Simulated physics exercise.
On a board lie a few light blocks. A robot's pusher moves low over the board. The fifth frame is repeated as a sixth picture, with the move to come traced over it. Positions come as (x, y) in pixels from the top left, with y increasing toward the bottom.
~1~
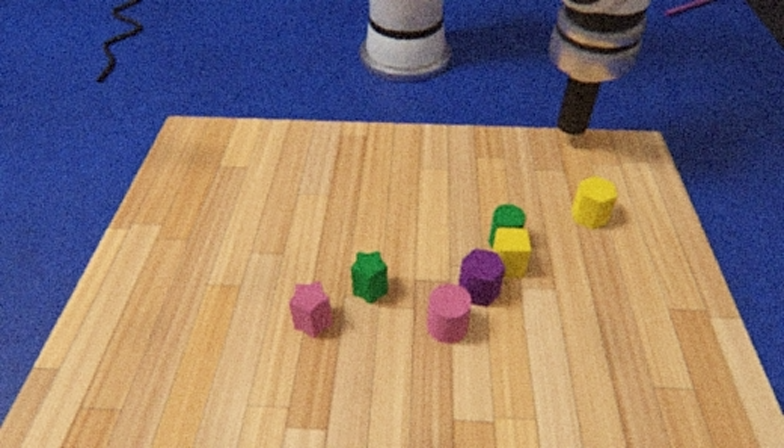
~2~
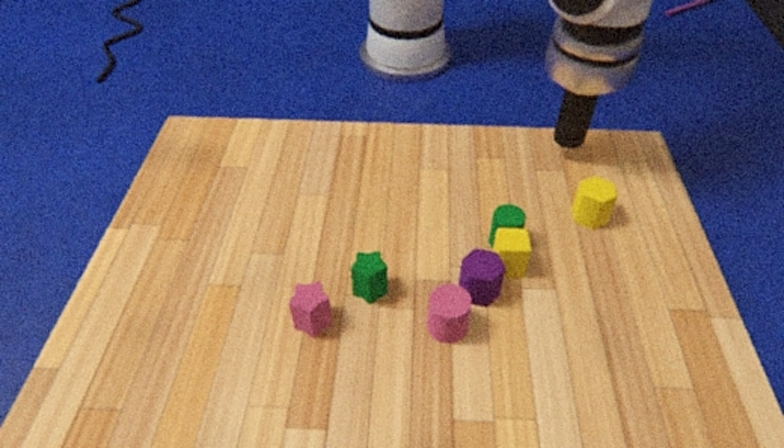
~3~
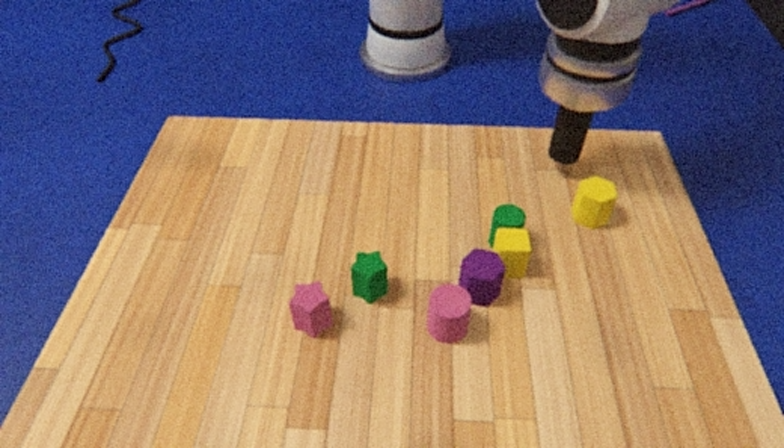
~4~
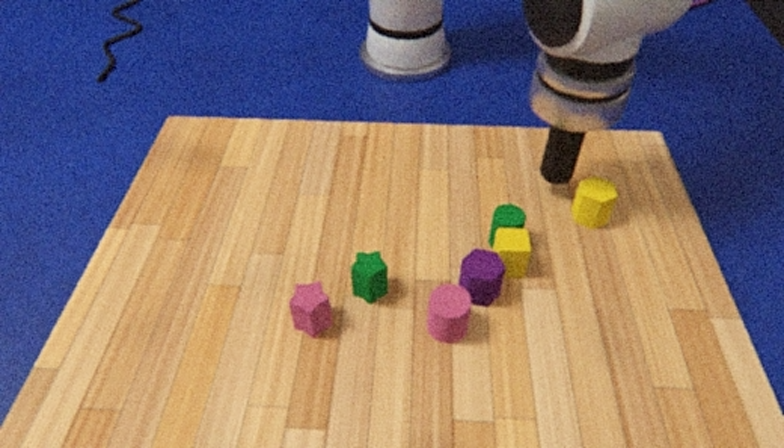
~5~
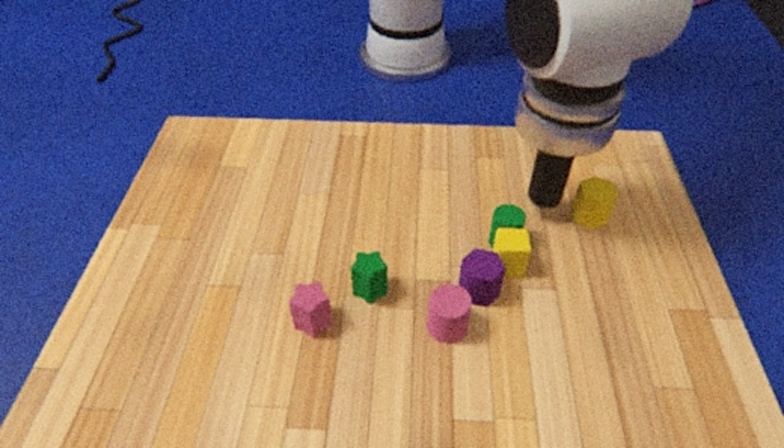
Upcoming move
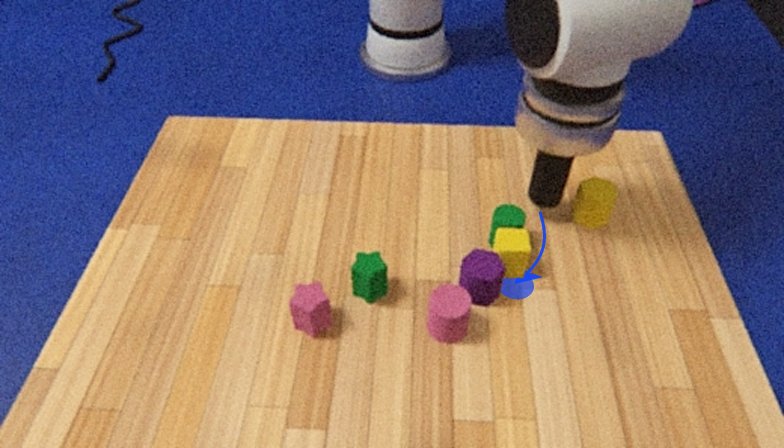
A robot arm moved its dark pusher from the far right edge of a wooden board toward the viewer and slightly left, passing into the space beside a yellow block, while the colored blocks stayed still.
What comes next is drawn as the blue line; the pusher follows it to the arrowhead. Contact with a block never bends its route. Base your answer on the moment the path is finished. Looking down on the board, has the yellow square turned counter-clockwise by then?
No, that is not how it ends up.
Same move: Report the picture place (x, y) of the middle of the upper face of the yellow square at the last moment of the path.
If I read the scene right, the answer is (490, 241).
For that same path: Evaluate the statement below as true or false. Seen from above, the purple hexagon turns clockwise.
That is false.
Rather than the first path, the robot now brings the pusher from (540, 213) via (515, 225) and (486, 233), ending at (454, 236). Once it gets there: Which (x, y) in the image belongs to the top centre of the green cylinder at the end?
Its top centre is at about (476, 233).
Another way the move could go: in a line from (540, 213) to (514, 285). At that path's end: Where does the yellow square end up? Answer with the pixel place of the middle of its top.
It is going to be at (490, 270).
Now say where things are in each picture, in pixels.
In the first picture, pusher's lower end at (571, 127); purple hexagon at (484, 264); green cylinder at (510, 214); yellow square at (514, 239).
In the second picture, pusher at (568, 140); blocks still.
In the third picture, pusher at (563, 156); blocks still.
In the fourth picture, pusher at (556, 175); blocks still.
In the fifth picture, pusher at (544, 198); purple hexagon at (484, 264); green cylinder at (510, 214); yellow square at (514, 239).
Drawn move, from (540, 213) by way of (544, 238) and (536, 263) to (515, 284).
On the path given first. One third of the way, pusher at (549, 223); nothing pushed yet.
Two thirds of the way, pusher at (540, 248); yellow square at (510, 239).
At the end, pusher at (518, 269); purple hexagon at (474, 266), turned 25° anticlockwise; green cylinder still; yellow square at (490, 241), turned 30° clockwise.
